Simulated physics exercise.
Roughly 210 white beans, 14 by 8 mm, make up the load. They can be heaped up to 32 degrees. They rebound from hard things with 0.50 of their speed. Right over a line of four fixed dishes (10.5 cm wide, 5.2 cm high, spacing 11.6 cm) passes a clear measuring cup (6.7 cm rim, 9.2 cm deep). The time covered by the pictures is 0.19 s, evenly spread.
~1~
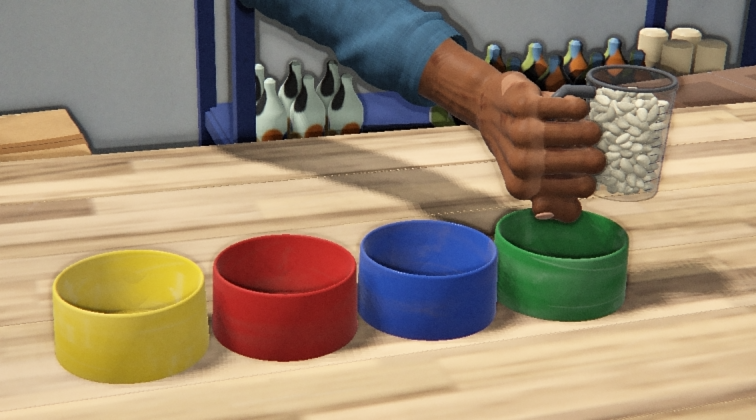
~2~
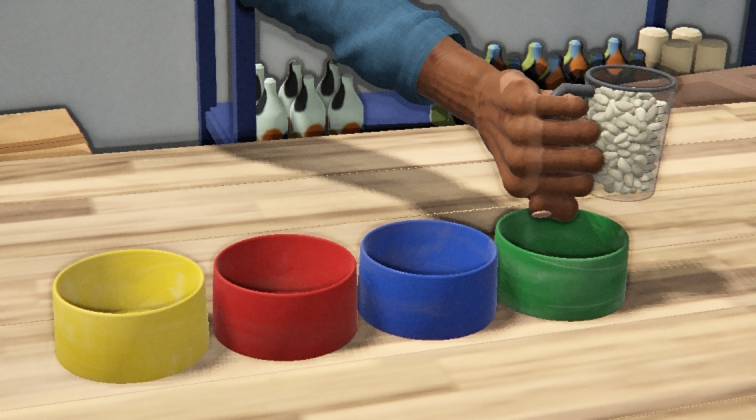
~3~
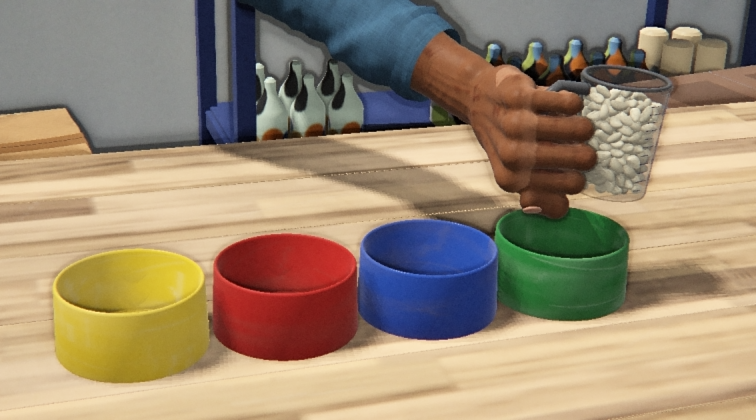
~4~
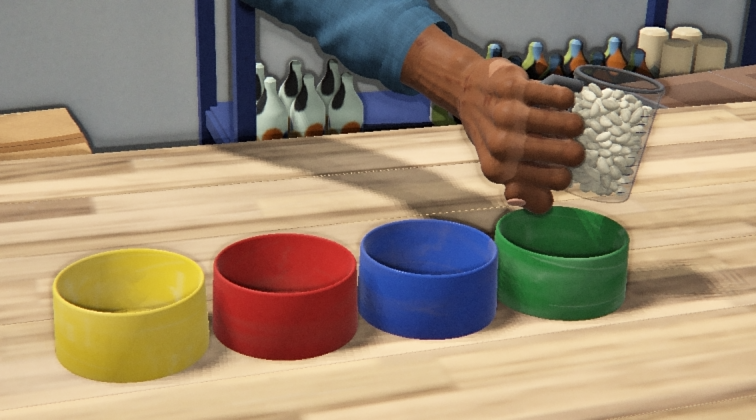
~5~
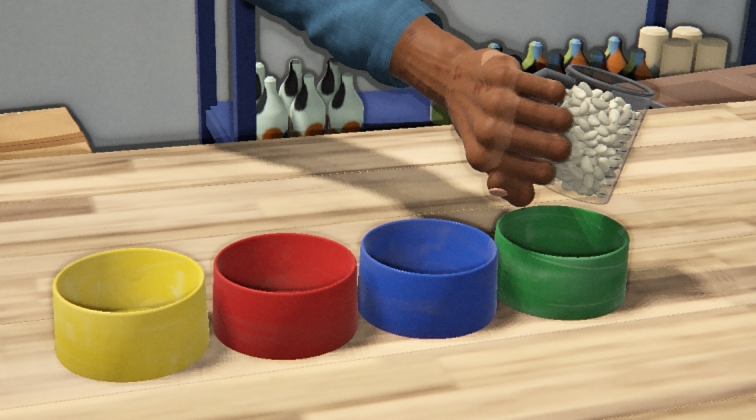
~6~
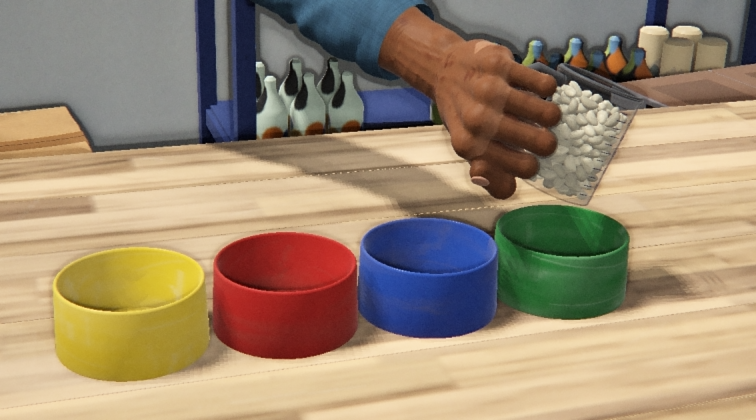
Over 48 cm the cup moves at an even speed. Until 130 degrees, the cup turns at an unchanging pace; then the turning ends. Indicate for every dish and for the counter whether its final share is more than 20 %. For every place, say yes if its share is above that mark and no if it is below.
Red dish: Yes, blue dish: Yes, green dish: No, yellow dish: No, counter: No.
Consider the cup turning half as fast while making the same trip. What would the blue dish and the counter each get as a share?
The blue dish 0, the counter 10.
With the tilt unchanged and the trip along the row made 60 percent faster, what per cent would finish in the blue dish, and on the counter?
Shares: Blue 0, counter 10.
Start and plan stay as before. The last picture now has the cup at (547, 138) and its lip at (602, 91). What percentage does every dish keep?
Then red 0, blue 0, green 0, and yellow 100.
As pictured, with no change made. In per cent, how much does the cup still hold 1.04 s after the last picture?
It comes to about 0 percent.
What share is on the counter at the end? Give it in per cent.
I'd reckon around 10 per cent.
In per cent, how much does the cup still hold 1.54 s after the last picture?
Around 0 in a hundred.
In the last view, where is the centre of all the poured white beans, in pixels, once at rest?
I'd say roughly (316, 306).
Then, 0.63 s after the last picture, tilt 121 degrees; cup holds 70 %, blue 30 %.
Then, 1.04 s after the last picture, tilt 130 degrees; cup holds 0 %, red 65 %, blue 30 %.
Then, 1.54 s after the last picture, tilt 130 degrees; cup holds 0 %, red 65 %, blue 30 %.
In the end, red 65 %, blue 30 %, green 0 %, yellow 0 %, counter 10 %.
